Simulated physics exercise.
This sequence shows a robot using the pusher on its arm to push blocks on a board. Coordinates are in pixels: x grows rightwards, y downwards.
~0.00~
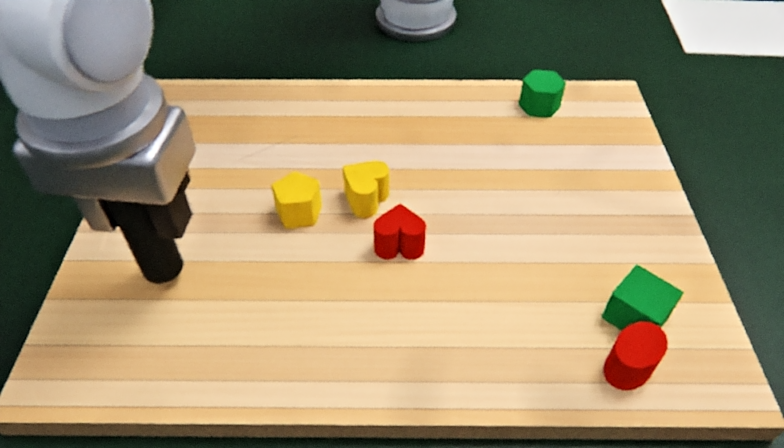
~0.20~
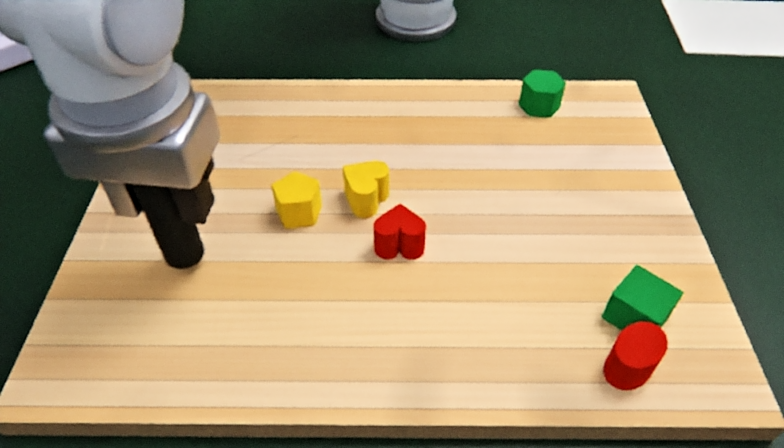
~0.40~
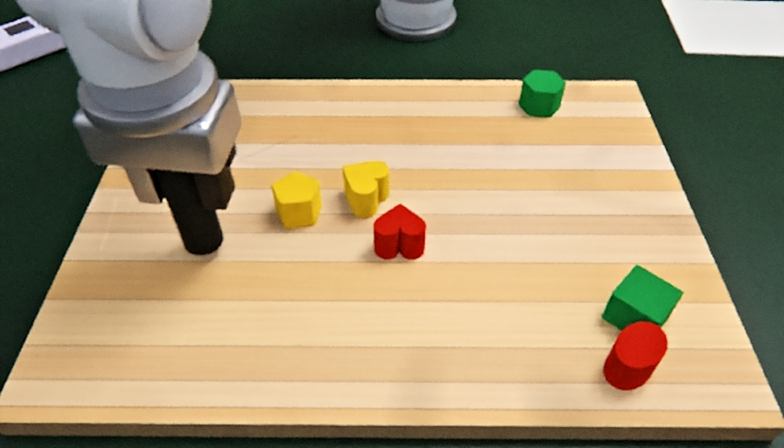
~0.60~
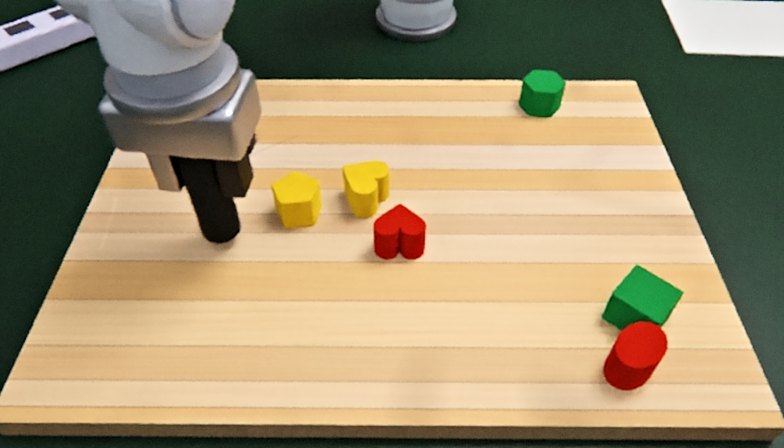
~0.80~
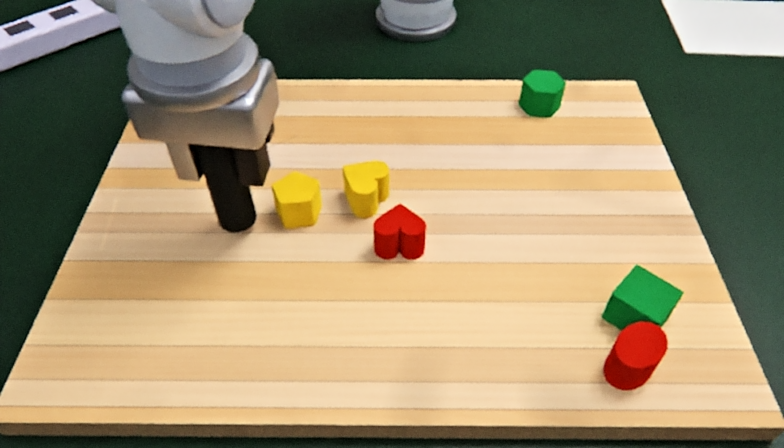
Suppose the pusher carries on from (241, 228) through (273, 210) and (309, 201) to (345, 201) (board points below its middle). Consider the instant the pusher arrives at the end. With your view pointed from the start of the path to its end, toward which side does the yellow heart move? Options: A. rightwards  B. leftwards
(A)
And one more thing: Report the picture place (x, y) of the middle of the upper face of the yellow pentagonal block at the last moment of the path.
Around (381, 184).
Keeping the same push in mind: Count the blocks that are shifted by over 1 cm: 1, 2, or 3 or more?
Blocks displaced: 2.
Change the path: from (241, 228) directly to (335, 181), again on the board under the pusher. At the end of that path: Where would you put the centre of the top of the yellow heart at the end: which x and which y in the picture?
My estimate: (395, 178).
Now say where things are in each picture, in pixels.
The first frame shows lower end of the pusher (163, 268), tops of blocks, yellow pentagonal block (295, 187), yellow heart (366, 175), red heart (400, 221).
The second frame shows pusher (185, 254), blocks as before.
The third frame shows pusher (204, 241), blocks as before.
The fourth frame shows pusher (222, 229), blocks as before.
The fifth frame shows pusher (238, 219), yellow pentagonal block (295, 187), yellow heart (366, 175), red heart (400, 221).
The first path, step by step. One third of the way, pusher (271, 201); yellow pentagonal block (308, 185), turned 20° clockwise.
Two thirds of the way, pusher (308, 192); yellow pentagonal block (342, 184), turned 45° clockwise; yellow heart (380, 174).
At the end, pusher (345, 192); yellow pentagonal block (381, 184), turned 45° clockwise; yellow heart (417, 174); red heart not moved.
